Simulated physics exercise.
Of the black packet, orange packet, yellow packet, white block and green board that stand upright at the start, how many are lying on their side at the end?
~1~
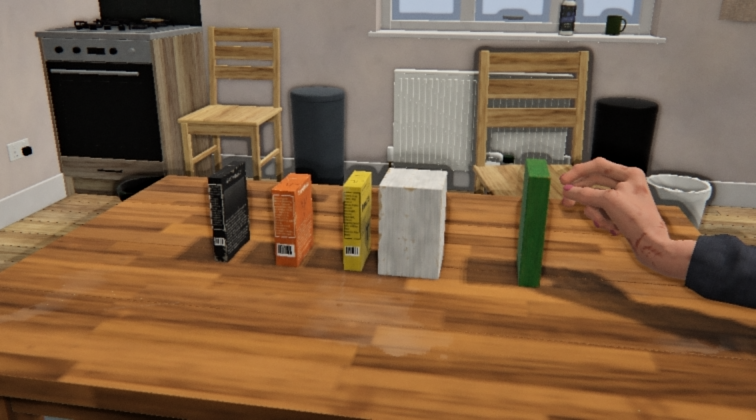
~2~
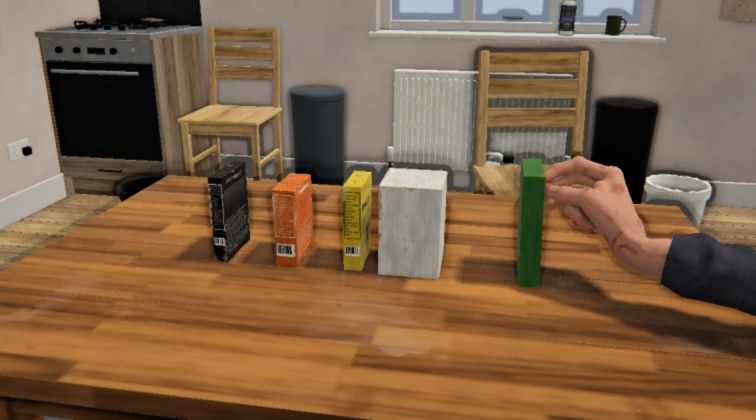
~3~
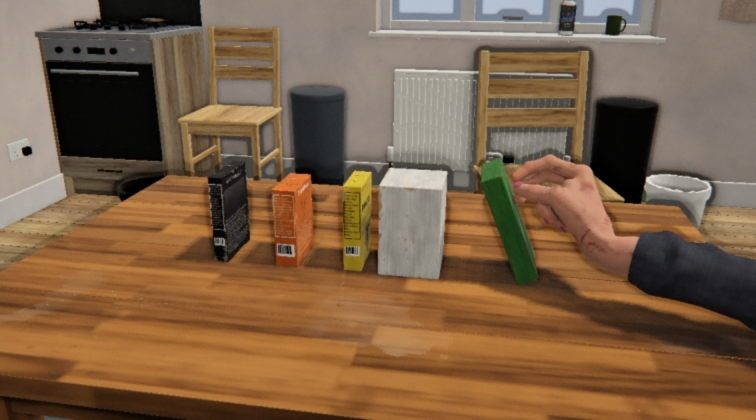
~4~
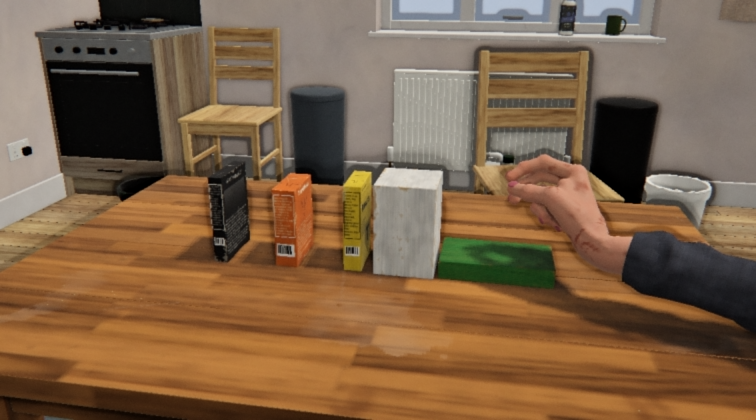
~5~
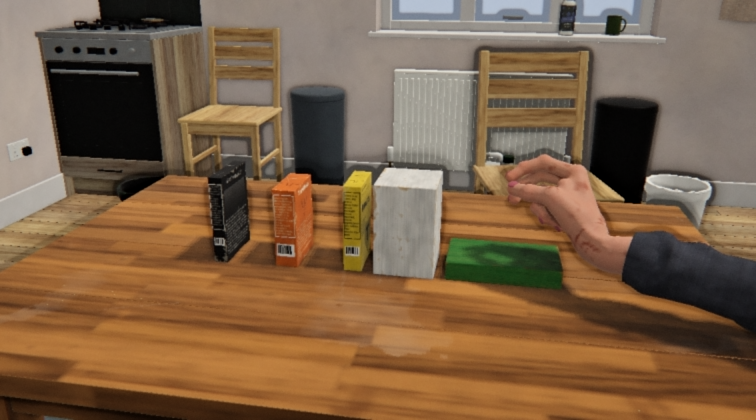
Only one is lying on its side, the green board. The three packets and the white block are still upright.
